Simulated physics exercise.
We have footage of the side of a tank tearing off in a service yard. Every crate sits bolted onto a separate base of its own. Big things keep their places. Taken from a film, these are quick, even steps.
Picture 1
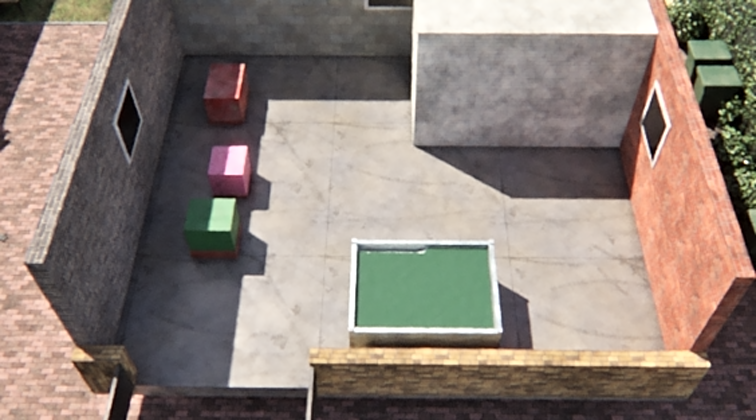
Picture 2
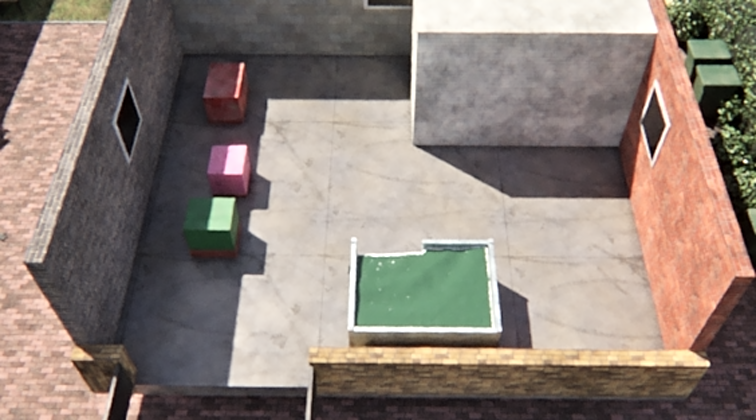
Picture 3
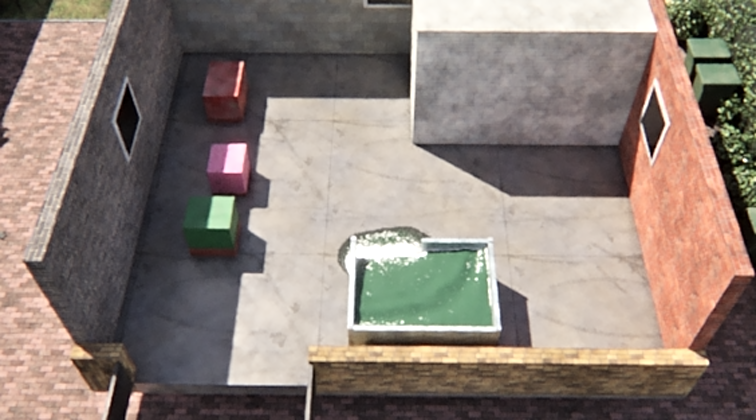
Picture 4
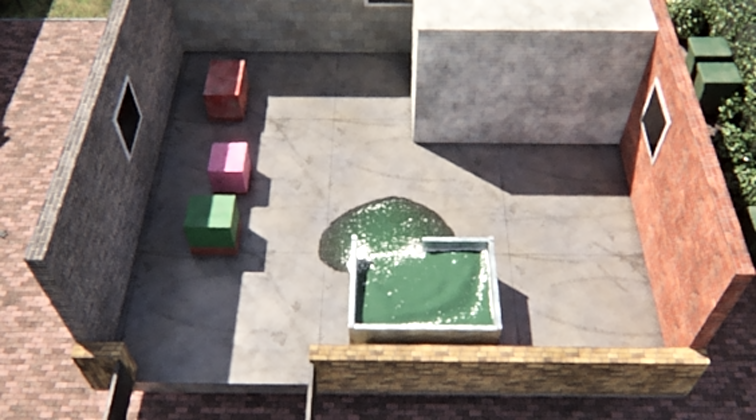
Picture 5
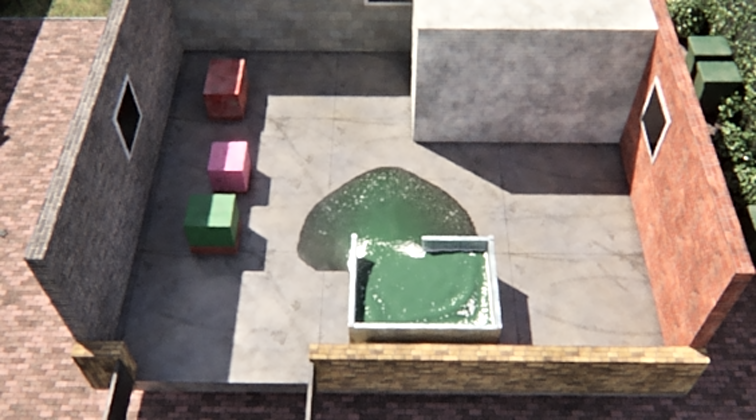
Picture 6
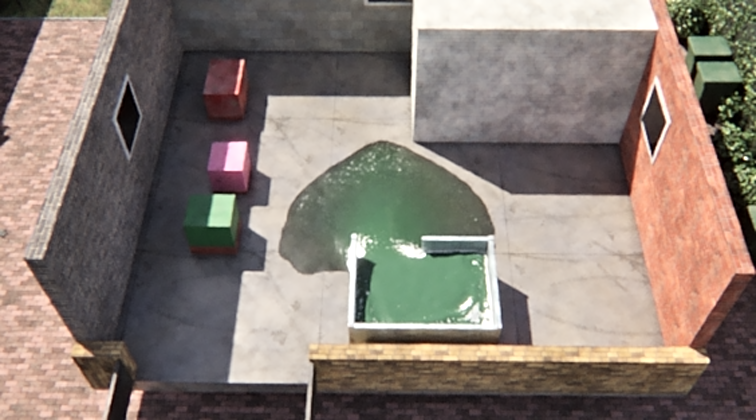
Green water pours from a gap in the tank's far side and spreads across the yard.
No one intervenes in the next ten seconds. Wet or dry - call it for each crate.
Calls: Red crate - wet; green crate - dry; pink crate - wet.
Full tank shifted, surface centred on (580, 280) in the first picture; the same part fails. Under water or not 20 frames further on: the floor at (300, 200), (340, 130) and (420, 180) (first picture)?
The first spot is inundated, the second inundated, and the third inundated.
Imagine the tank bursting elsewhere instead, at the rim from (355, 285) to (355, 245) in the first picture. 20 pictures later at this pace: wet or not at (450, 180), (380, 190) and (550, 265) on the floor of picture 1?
Order as asked: Untouched, untouched, untouched.
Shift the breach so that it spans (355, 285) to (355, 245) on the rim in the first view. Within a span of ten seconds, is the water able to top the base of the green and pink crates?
The green crate is reached; the pink crate is reached.
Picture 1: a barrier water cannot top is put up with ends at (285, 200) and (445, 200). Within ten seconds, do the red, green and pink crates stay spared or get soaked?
My reading: The red crate keeps dry, the green crate ends up wet, the pink crate takes water.
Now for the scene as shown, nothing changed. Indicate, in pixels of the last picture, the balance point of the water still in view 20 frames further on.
I'd put it at around (376, 174).
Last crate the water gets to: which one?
That would be the red one.
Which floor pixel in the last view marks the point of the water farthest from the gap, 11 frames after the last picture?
About (247, 54).
A moment on, water covers 35 % of the floor; the red crate not reached, the green crate water round its plinth, the pink crate water round its plinth.
Next, water covers 45 % of the floor; the red crate water round its plinth, the green crate water round its plinth, the pink crate water round its plinth.
Then, water covers 60 % of the floor; the red crate water round its plinth, the green crate water round its plinth, the pink crate water round its plinth.
Later, water covers 75 % of the floor; the red crate water round its plinth, the green crate water round its plinth, the pink crate water round its plinth.
In the end, water covers 100 % of the floor; the red crate was topped, the green crate stayed above the water, the pink crate was topped.
